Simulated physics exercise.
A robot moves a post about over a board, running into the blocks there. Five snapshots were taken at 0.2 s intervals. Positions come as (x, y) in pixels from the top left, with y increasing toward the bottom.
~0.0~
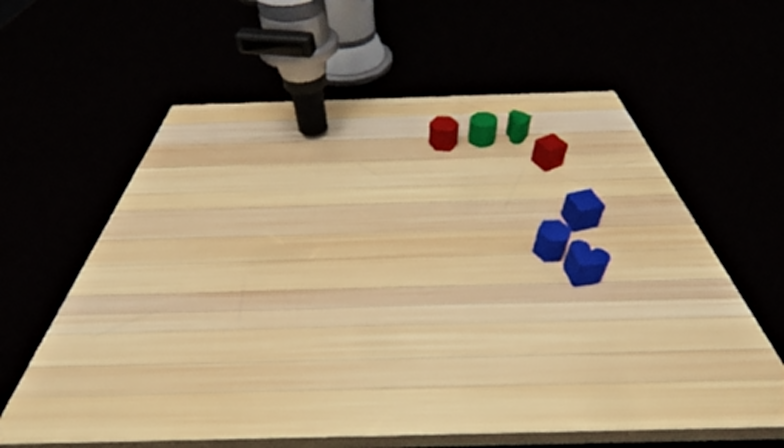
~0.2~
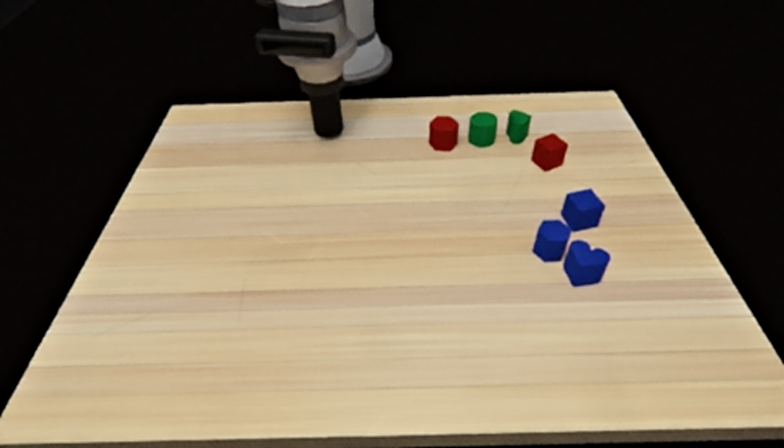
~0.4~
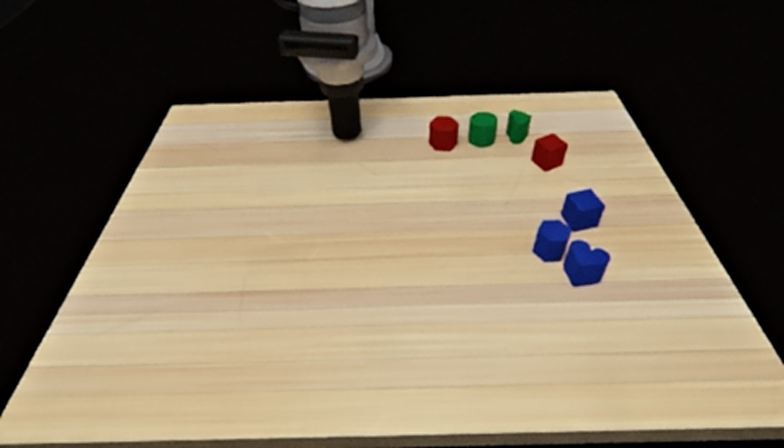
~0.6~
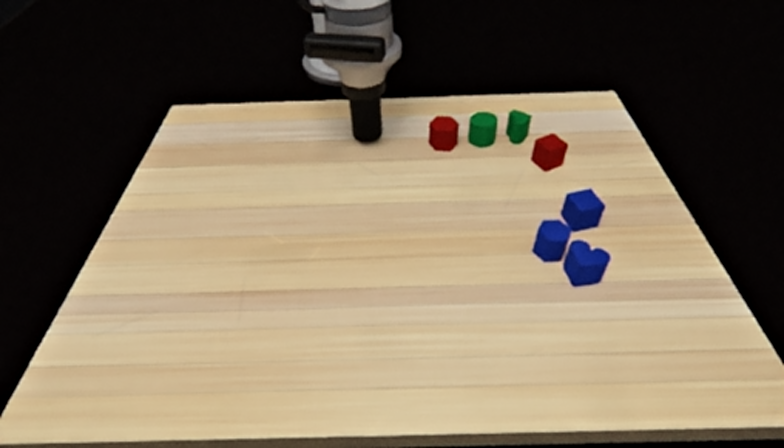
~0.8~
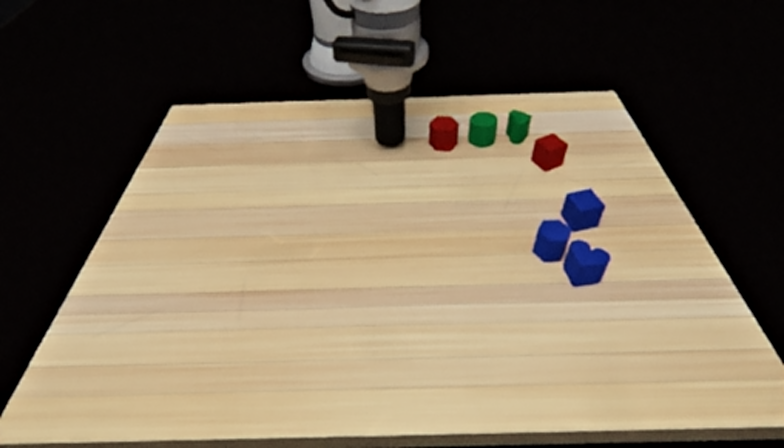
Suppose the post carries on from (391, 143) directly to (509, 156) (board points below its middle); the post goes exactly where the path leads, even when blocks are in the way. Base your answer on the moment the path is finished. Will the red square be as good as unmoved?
Yes, that is what happens.
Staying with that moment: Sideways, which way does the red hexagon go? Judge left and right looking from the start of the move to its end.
It moves over to the left.
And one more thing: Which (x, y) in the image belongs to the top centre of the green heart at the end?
Around (542, 110).
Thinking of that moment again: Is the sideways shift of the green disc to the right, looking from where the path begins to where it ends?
Answer: No.
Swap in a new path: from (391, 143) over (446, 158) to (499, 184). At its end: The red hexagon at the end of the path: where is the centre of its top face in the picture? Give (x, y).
Located at (463, 123).
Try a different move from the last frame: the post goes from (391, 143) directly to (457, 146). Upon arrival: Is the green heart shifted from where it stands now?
Final answer: Yes.
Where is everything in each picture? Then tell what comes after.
The first picture shows post tip at (313, 128); block tops, red hexagon at (444, 123); green disc at (484, 119); green heart at (520, 116); red square at (552, 141).
The second picture shows post at (329, 129); blocks unchanged.
The third picture shows post at (347, 131); blocks unchanged.
The fourth picture shows post at (368, 133); blocks unchanged.
The fifth picture shows post at (390, 138); red hexagon at (444, 123); green disc at (484, 119); green heart at (520, 116); red square at (552, 141).
On the path given first. One third of the way, post at (430, 142); red hexagon at (460, 123); green disc at (487, 118).
Two thirds of the way, post at (469, 146); red hexagon at (500, 125), turned 25° anticlockwise; green disc at (513, 113); green heart at (536, 113).
At the end, post at (510, 151); red hexagon at (530, 123), turned 85° anticlockwise; green disc at (518, 108); green heart at (542, 110), turned 25° clockwise; red square in place.
